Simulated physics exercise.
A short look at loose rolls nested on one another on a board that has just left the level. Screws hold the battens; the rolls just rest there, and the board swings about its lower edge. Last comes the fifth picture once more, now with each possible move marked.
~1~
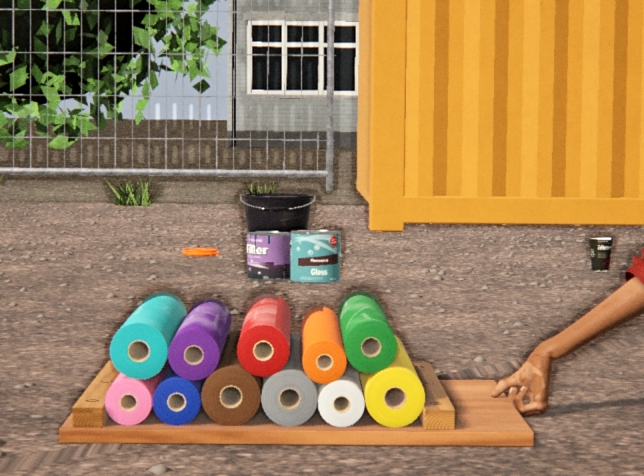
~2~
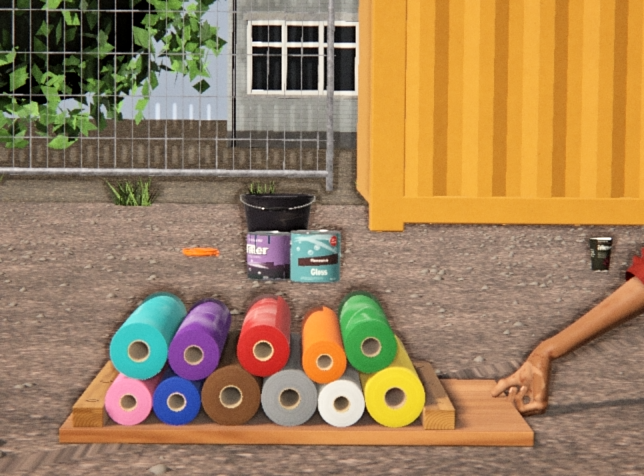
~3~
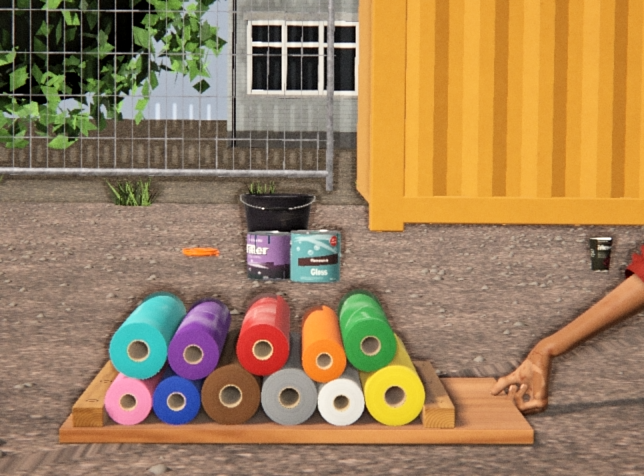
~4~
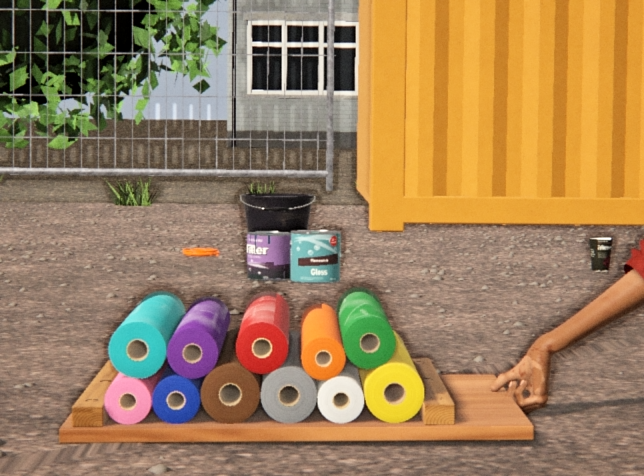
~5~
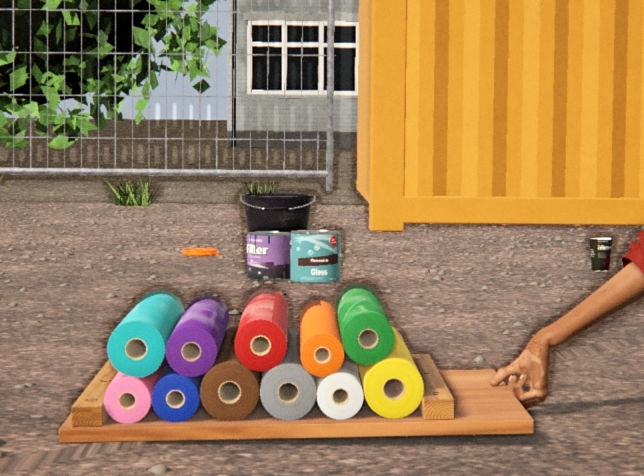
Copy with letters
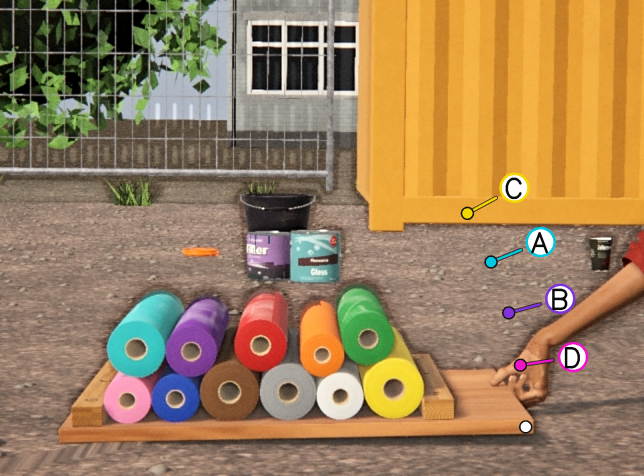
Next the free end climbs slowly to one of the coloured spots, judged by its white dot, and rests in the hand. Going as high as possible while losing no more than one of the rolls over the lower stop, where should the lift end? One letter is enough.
B is the limit.
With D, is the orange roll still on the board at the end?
Yes, with D.
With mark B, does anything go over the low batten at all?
At B: Yes.
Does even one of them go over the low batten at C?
Yes.
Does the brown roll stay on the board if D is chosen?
The brown roll: Yes.
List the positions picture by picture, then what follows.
The first picture shows purple roll (194, 355); turquoise roll (139, 351); orange roll (324, 362).
The second picture shows orange roll (324, 362); green roll (371, 347).
The third picture shows board (297, 398); white roll (341, 403); yellow roll (395, 396); grey roll (289, 397).
The fourth picture shows board (297, 396); pink roll (128, 401); blue roll (176, 400).
The fifth picture shows board (297, 393); pink roll (127, 400); blue roll (175, 398).
On the marked copy, A at (491, 262); B at (509, 313); C at (468, 213); D at (520, 365); the white dot at (526, 427).
With B. Early on, board at 12°.
Further on, board at 16°.
At the end, board at 16°, one over the low batten (turquoise).
As for the rest, A two over the low batten (purple, turquoise); C two over the low batten (purple, turquoise); D none over the low batten.
